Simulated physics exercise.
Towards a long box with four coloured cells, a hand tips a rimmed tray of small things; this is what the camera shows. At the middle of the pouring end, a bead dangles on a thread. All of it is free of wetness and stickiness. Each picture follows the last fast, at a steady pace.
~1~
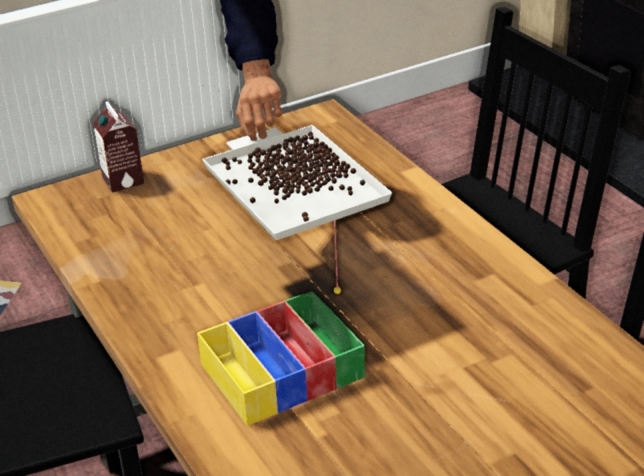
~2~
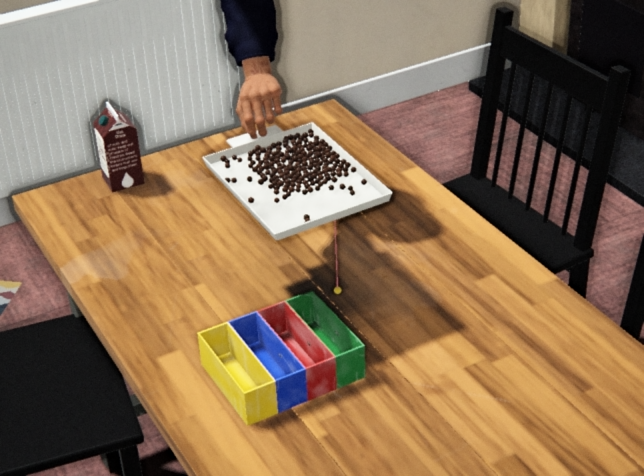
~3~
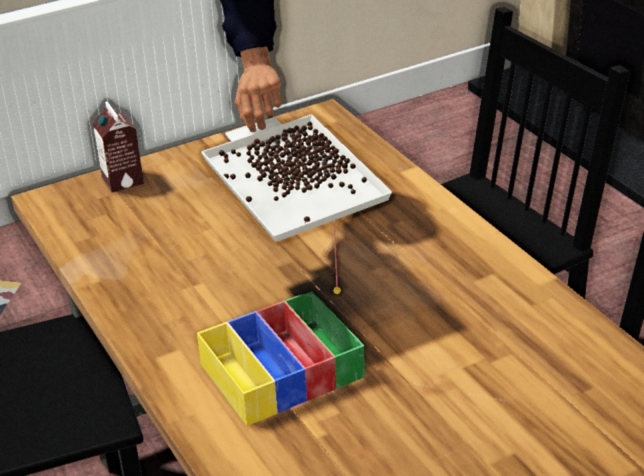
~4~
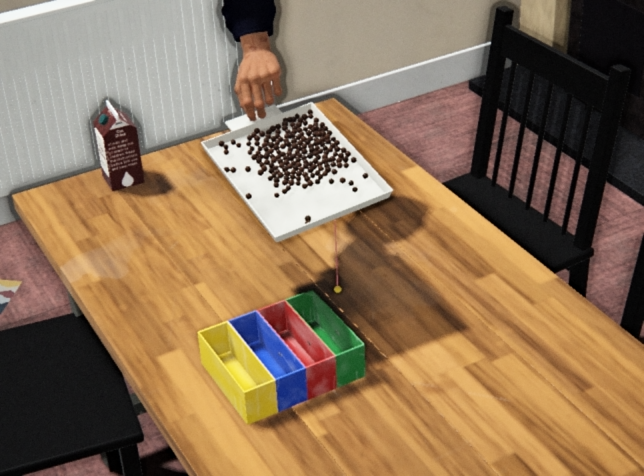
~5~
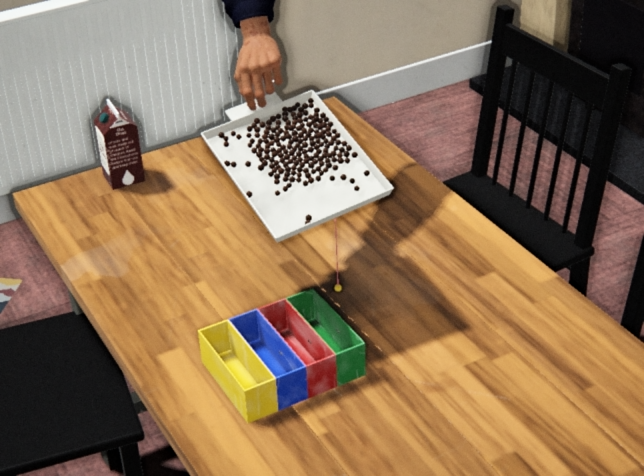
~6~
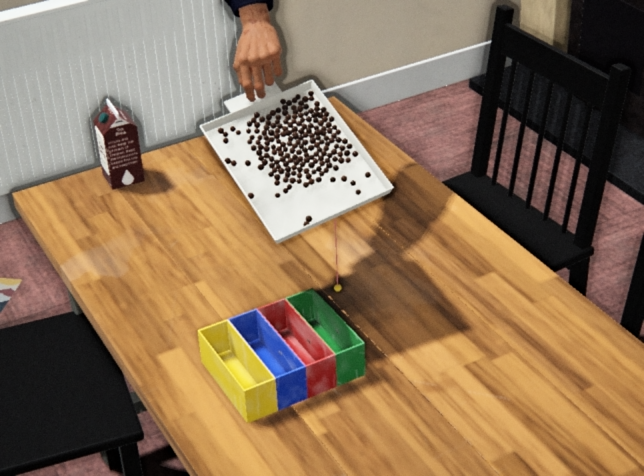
On a wooden table, a hand slowly raised the back of a white tray of small dark brown balls, tilting it towards a long box with yellow, blue, red and green cells.
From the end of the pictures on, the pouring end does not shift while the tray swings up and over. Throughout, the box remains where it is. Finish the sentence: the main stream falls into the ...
... Red cell.
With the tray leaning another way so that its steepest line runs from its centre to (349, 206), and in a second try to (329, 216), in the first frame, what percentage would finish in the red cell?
About 0 % and 10 %.
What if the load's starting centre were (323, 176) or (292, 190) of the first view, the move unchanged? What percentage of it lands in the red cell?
First some 50, then 50 per cent.
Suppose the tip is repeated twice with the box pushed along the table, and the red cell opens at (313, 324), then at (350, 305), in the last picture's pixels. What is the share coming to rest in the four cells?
Close to 90 per cent, followed by close to 80 per cent.
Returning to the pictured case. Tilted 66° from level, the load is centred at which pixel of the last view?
I'd mark it close to (302, 260).
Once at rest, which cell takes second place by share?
The runner-up is the green cell.
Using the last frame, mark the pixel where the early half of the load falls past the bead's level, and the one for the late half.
It goes through near (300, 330) first, then near (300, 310).
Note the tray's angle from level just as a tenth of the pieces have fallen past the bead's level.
Somewhere near 60°.
Just after the last frame, tray tipped steeply; roughly half on the tray; about a tenth in the red cell; about a tenth in the blue cell; about a tenth in the green cell; roughly a quarter falling or outside the box.
A moment on, tray tipped past a quarter turn; just a few on the tray; roughly half in the red cell; roughly a quarter in the green cell; about a tenth in the blue cell; just a few in the yellow cell; roughly a quarter falling or outside the box.
Further on, tray tipped past a quarter turn; roughly half in the red cell; roughly a quarter in the green cell; about a tenth in the blue cell; just a few in the yellow cell; about a tenth falling or outside the box.
When it is over, tray tipped past a quarter turn; roughly half in the red cell; roughly a quarter in the green cell; about a tenth in the blue cell; just a few in the yellow cell; about a tenth outside the box.
